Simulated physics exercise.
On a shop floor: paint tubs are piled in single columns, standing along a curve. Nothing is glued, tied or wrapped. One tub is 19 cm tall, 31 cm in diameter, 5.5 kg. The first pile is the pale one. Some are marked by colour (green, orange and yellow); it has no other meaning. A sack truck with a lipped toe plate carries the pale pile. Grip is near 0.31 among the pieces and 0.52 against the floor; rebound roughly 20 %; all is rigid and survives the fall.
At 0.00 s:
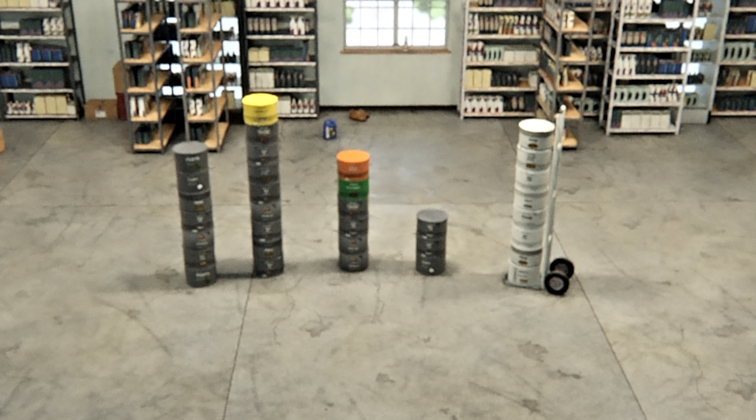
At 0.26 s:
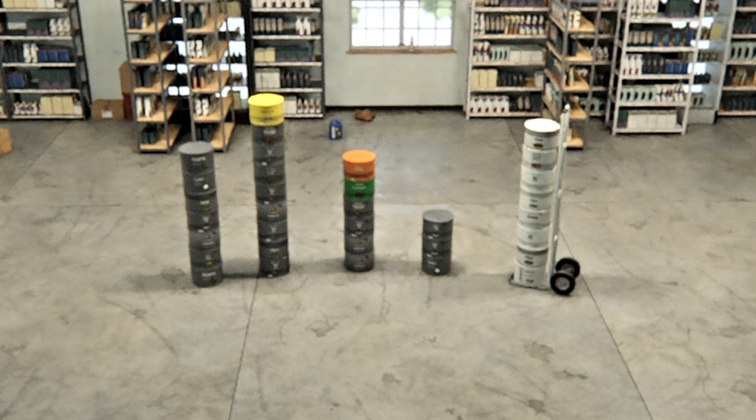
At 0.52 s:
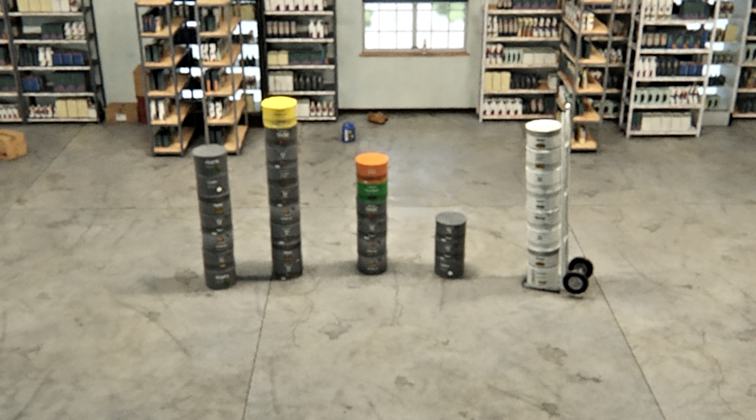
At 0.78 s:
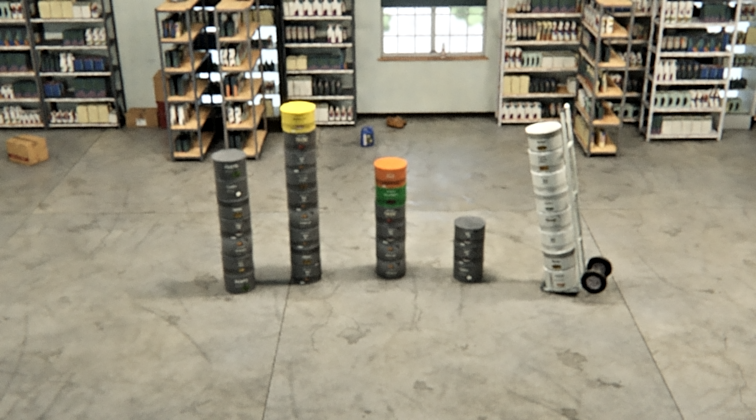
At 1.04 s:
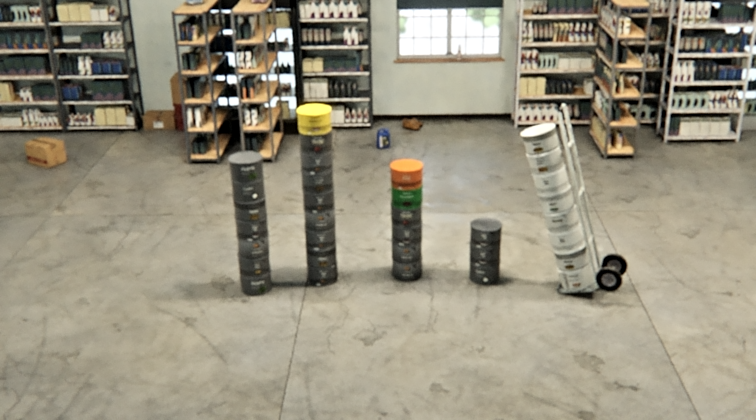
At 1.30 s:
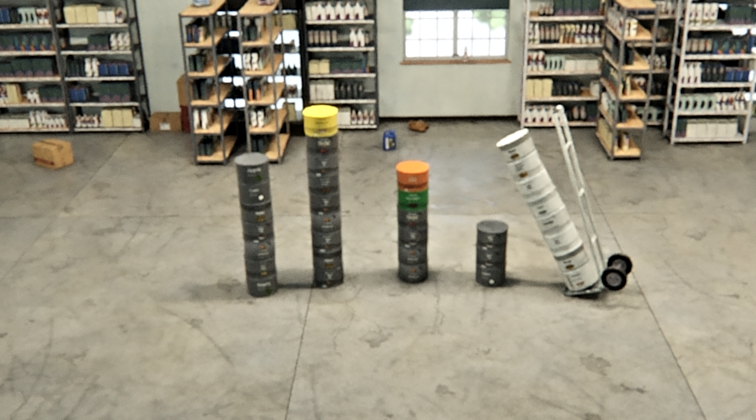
In the video, a hand truck holding a tall column of white tubs tilts forward to the left, and the column leans further than its frame, while four other columns, mostly dark gray, stand still on a concrete floor.
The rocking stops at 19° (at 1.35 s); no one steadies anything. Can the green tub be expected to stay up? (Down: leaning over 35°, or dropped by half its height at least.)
The green tub remains up.
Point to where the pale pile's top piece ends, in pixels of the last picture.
Around (372, 247).
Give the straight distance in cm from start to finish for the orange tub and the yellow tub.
About: Orange 0, yellow 0.
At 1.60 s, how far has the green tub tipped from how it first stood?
Roughly 0°.
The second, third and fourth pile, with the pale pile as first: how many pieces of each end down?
Second 2, third 0, fourth 0.
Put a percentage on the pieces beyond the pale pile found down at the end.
About 10 per cent.
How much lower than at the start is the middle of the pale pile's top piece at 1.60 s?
Some 50 cm lower.
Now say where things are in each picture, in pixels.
In the first frame (places mark the middle of the side facing us; the camera pans a little), truck frame (556, 151) 0° forward; green tub (354, 191); yellow tub (262, 115); orange tub (353, 171); the rest undisturbed.
In the second frame, truck frame (561, 151) 0° forward; green tub (359, 191).
In the third frame, truck frame (563, 150) 4° forward, top of the pale pile leaning 4°; green tub (372, 193); the rest undisturbed.
In the fourth frame, truck frame (566, 149) 10° forward, top of the pale pile leaning 11°; green tub (391, 198); the rest undisturbed.
In the fifth frame, truck frame (567, 149) 16° forward, top of the pale pile leaning 18°; green tub (407, 200); the rest undisturbed.
In the sixth frame, truck frame (565, 150) 19° forward, top of the pale pile leaning 29°; green tub (413, 201); yellow tub (322, 126); orange tub (413, 182); the rest undisturbed.
After 1.60 s, 8 of the pale pile down; none of the 25 other tubs down, 1 disturbed; green tub unmoved.
After 2.18 s, 7 of the pale pile down; 2 of the 25 other tubs down; green tub unmoved.
By the end (2.7 s), 7 of the pale pile down; 2 of the 25 other tubs down; green tub unmoved; yellow tub unmoved; orange tub unmoved. As the last picture would show them, middles, green tub near (413, 196), yellow tub near (321, 121).
